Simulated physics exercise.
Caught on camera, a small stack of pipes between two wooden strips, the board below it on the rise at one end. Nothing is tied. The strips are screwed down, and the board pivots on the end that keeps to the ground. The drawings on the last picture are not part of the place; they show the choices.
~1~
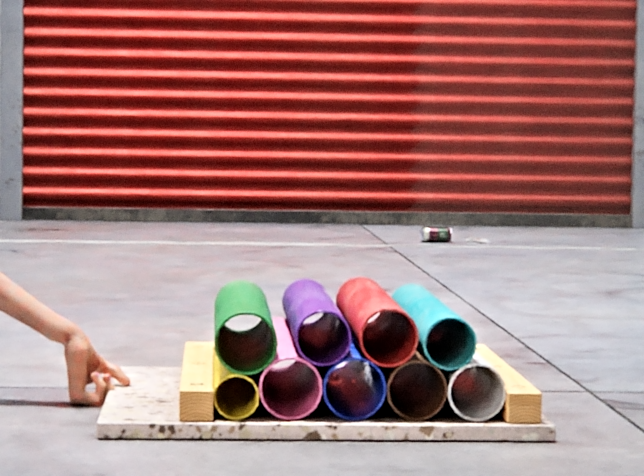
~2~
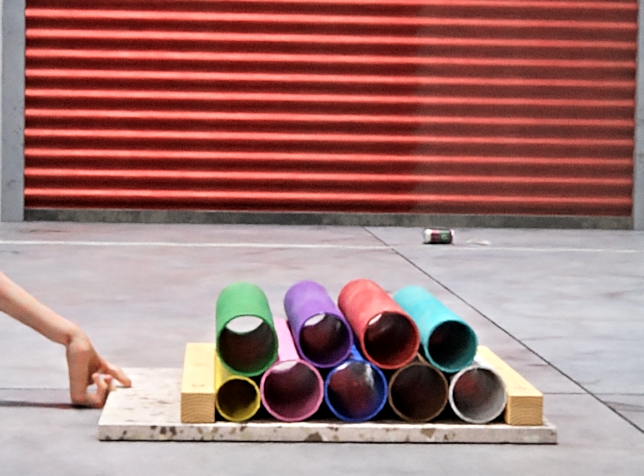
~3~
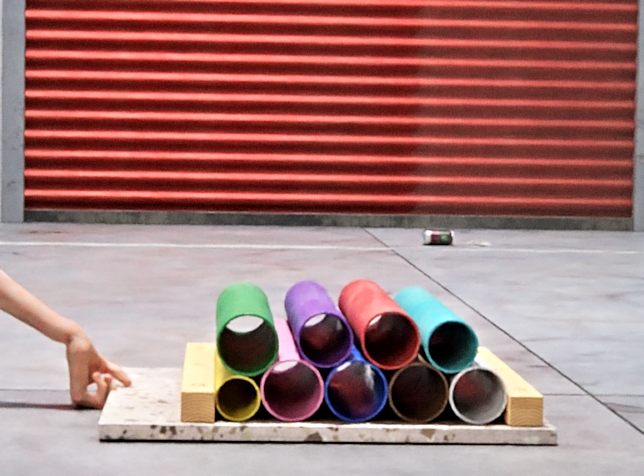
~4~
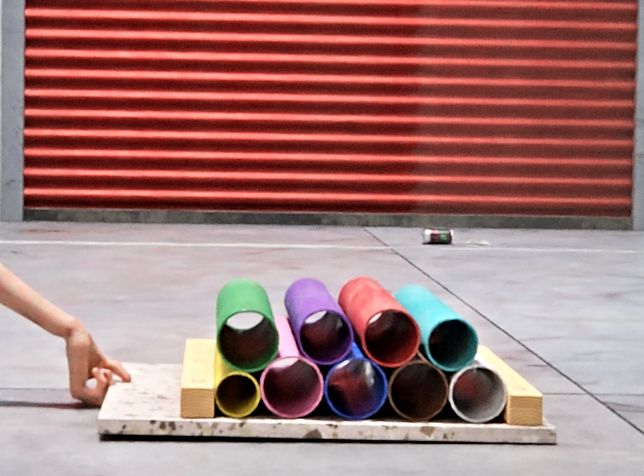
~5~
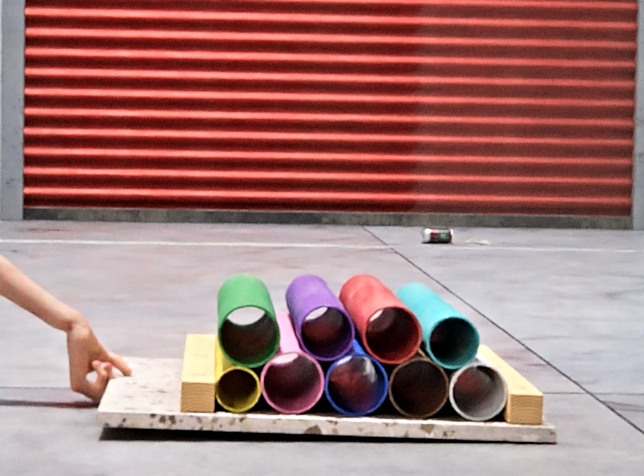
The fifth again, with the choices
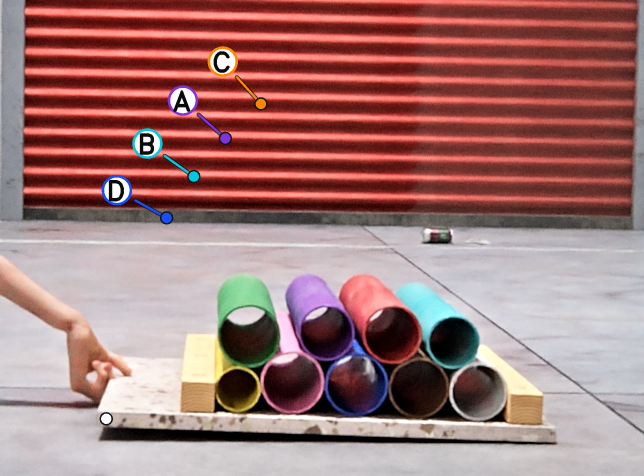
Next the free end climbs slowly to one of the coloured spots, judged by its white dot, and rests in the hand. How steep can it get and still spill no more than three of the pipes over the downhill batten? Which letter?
No higher than A.
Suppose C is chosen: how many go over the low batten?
It comes to four.
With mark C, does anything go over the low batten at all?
Yes.
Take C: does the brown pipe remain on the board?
Yes.
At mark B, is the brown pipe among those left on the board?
The brown pipe: Yes.
On the copy, A at (225, 139); B at (194, 177); C at (261, 104); D at (166, 218); the white dot at (106, 419).
On A. First, board at 21°.
Then, board at 40°.
Finally, board at 41°, three over the low batten (purple, turquoise, red).
By contrast, B three over the low batten (purple, turquoise, red); C four over the low batten (green, purple, turquoise, red); D two over the low batten (turquoise, red).
